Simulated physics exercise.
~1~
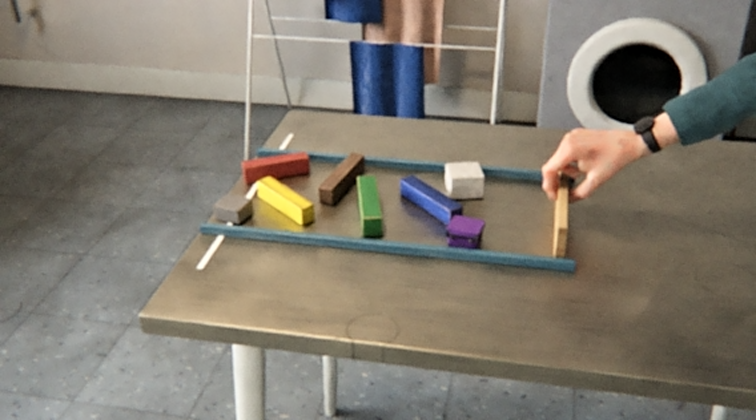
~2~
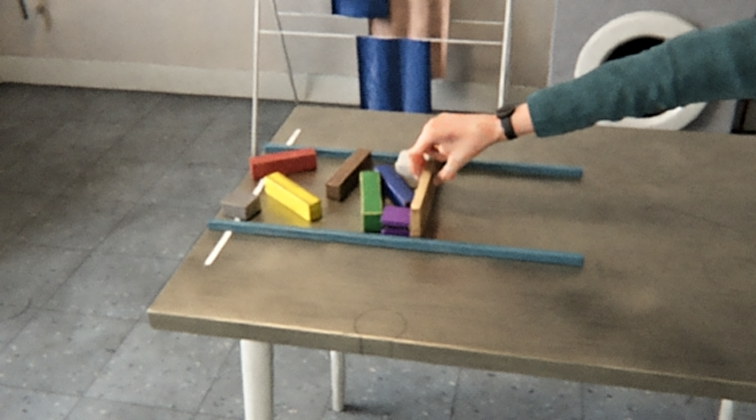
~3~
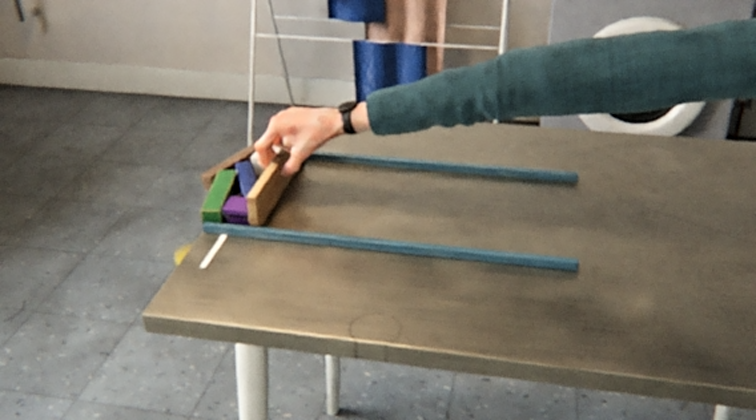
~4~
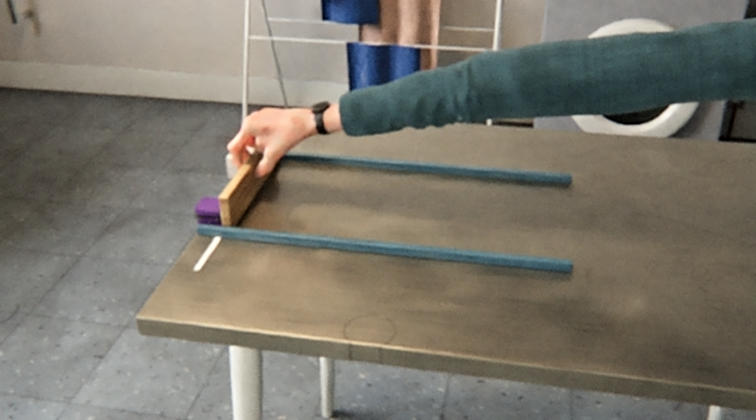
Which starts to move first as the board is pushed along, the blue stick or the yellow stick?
The blue stick starts to move first. The yellow stick is still in its place then and only gets pushed along later.
Tabletop with a hand pushing a board left between blue rails, sweeping most of the coloured blocks off the end.
